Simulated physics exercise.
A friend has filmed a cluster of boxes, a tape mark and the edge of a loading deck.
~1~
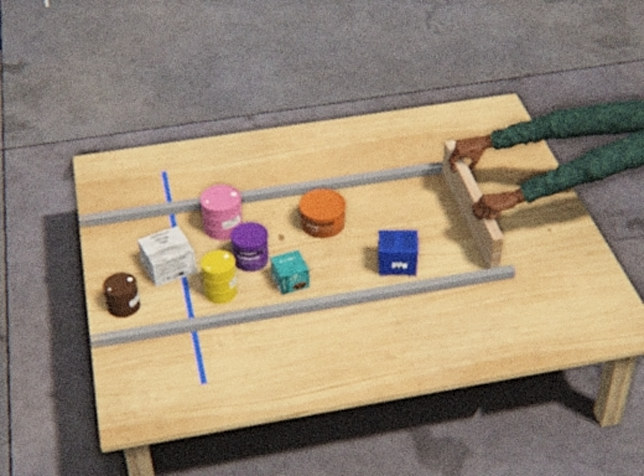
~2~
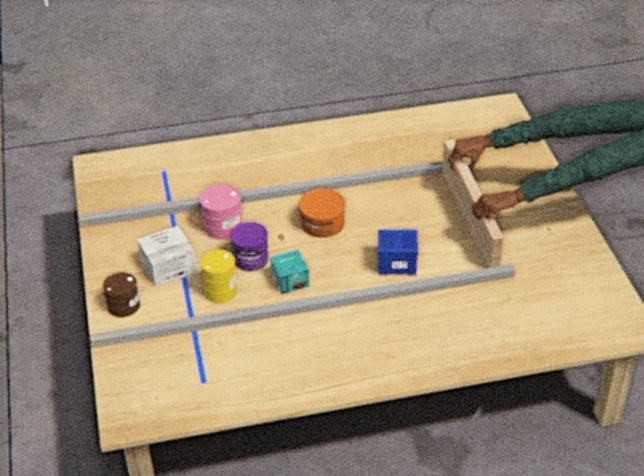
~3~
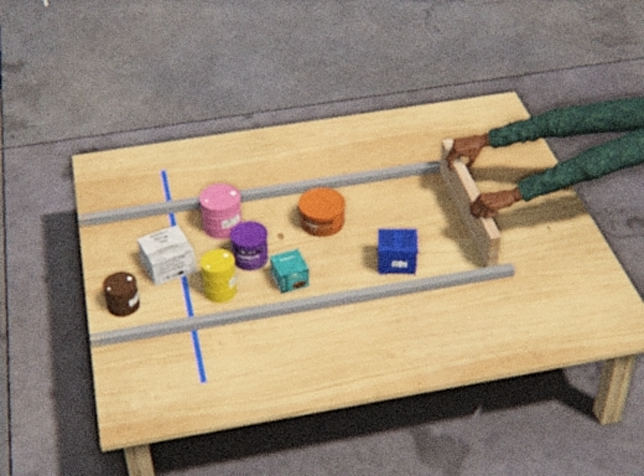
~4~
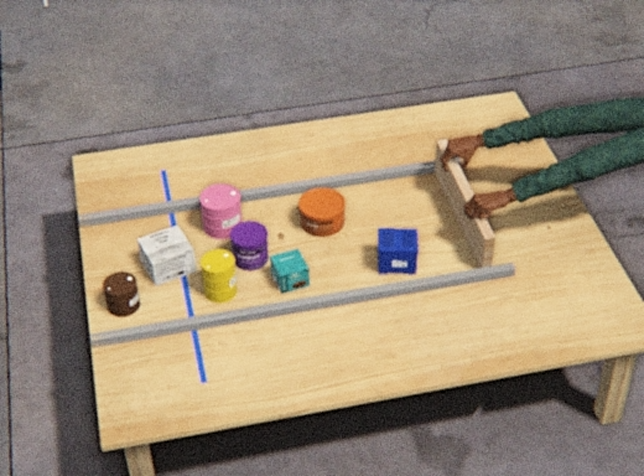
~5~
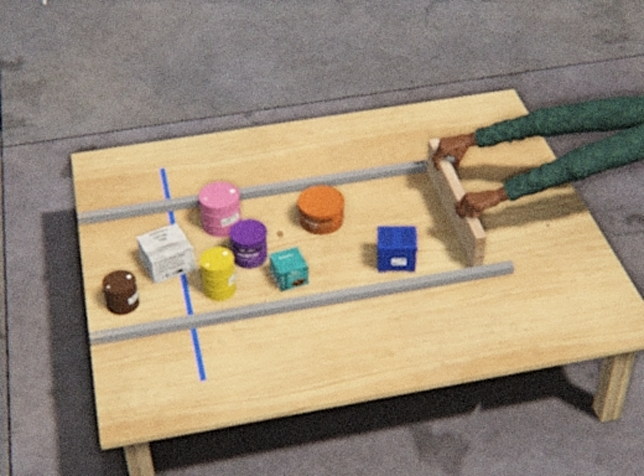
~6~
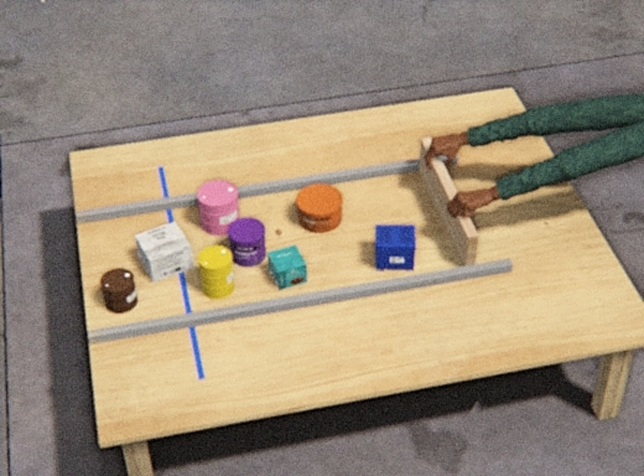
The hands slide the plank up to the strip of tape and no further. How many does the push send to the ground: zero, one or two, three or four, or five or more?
Outcome: The number that fall off is one or two.
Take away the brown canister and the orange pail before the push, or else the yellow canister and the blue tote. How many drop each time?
It would be 0 and 0.
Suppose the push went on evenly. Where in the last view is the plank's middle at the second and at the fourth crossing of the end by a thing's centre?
Near (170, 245) and (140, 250).
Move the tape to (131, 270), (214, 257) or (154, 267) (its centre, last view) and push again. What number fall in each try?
It would be 5, 0 and 2.
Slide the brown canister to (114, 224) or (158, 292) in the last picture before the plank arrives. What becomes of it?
The brown canister holds on; comes down.
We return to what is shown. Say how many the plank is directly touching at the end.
That makes 3.
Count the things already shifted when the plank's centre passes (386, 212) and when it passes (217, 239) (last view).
The counts are 1 and 8.
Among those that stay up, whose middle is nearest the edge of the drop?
It is the yellow canister.
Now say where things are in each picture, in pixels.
The first picture shows brown canister (122, 295); white box (167, 256); yellow canister (219, 277); plank (471, 204); tape (182, 267).
The second picture shows white box (167, 256); turquoise box (290, 272).
The third picture shows yellow canister (219, 276); orange pail (322, 213).
The fourth picture shows brown canister (122, 294); pink canister (222, 212).
The fifth picture shows white box (166, 253); purple pail (249, 244).
The sixth picture shows brown canister (119, 291); white box (165, 252); yellow canister (217, 273); plank (447, 202); tape (179, 262).
Soon after, none off yet; brown canister at rest near (119, 291); white box at rest near (165, 252); yellow canister at rest near (217, 273).
Then, none off yet; brown canister moving near (116, 291); white box at rest near (165, 252); yellow canister moved well along near (149, 284).
At rest, the number that fall off is one or two; fallen, brown canister.
